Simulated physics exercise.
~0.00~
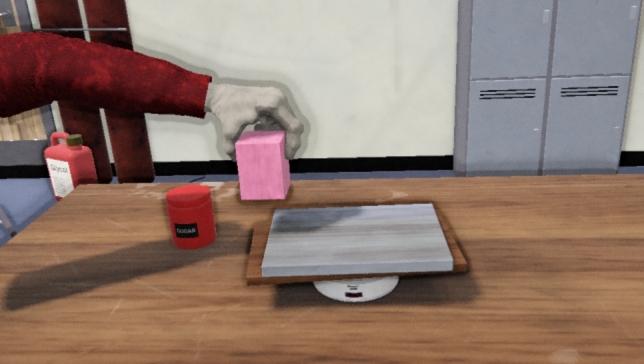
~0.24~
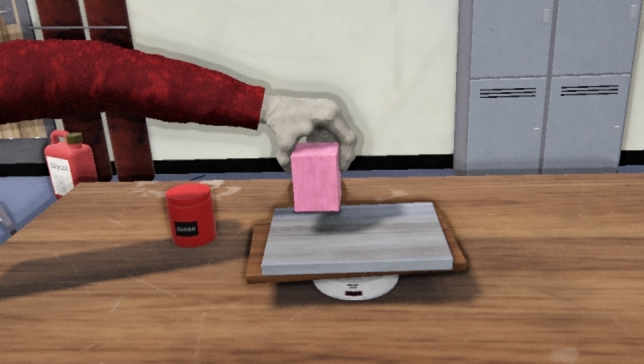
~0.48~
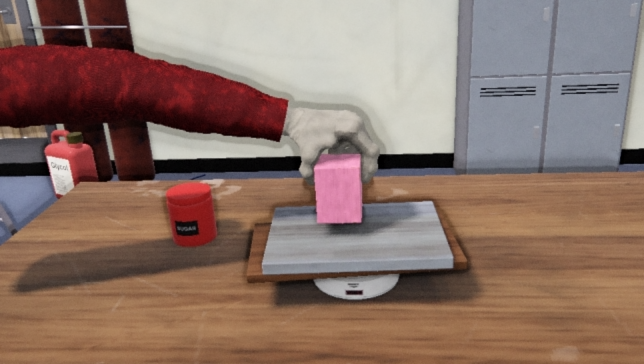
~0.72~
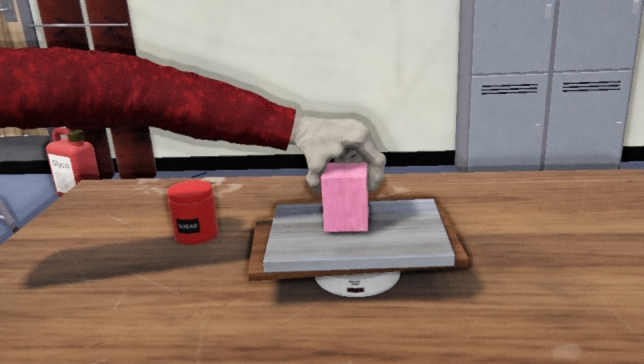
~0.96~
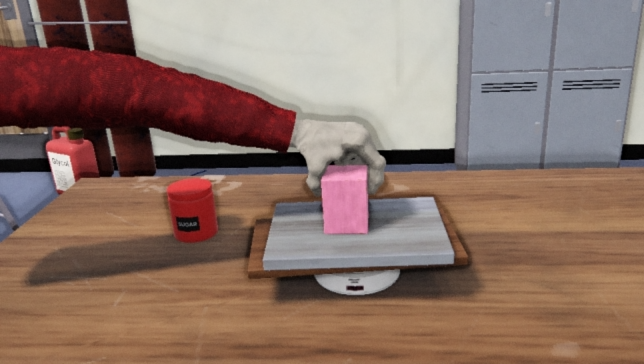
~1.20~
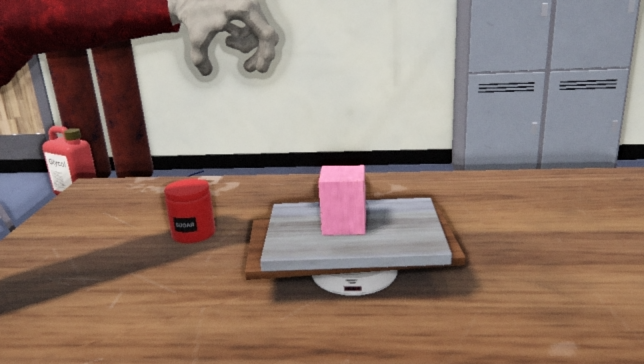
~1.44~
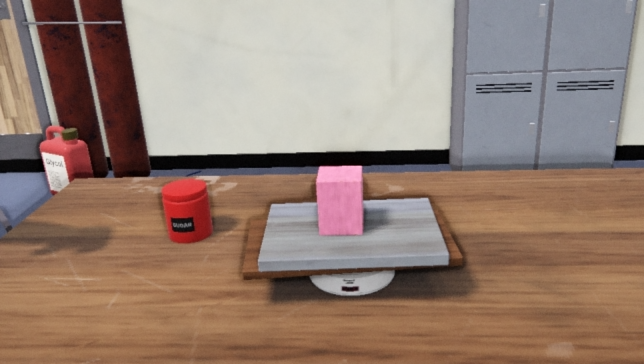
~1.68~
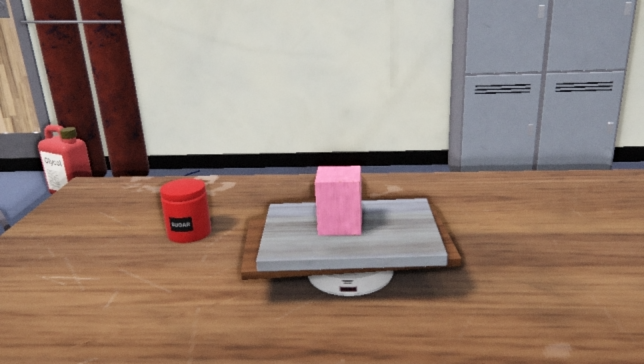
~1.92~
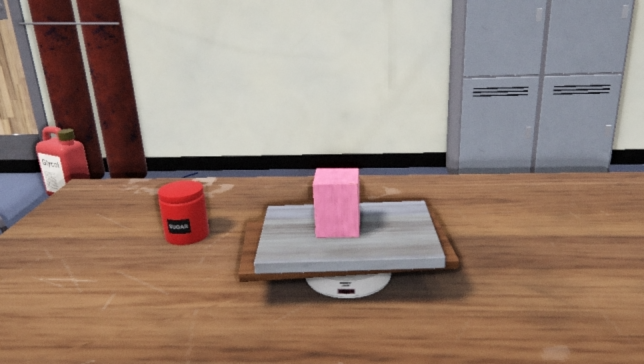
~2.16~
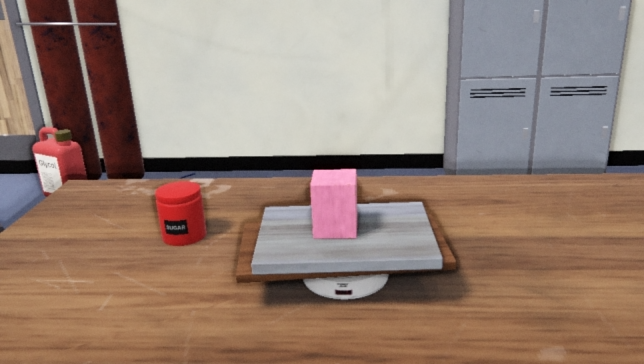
On a wooden table, a gloved hand in a red sleeve carried a pink block rightward past a red jar, set it upright on the grey board atop a brown board and white tub, then let go and withdrew, leaving the pile standing.
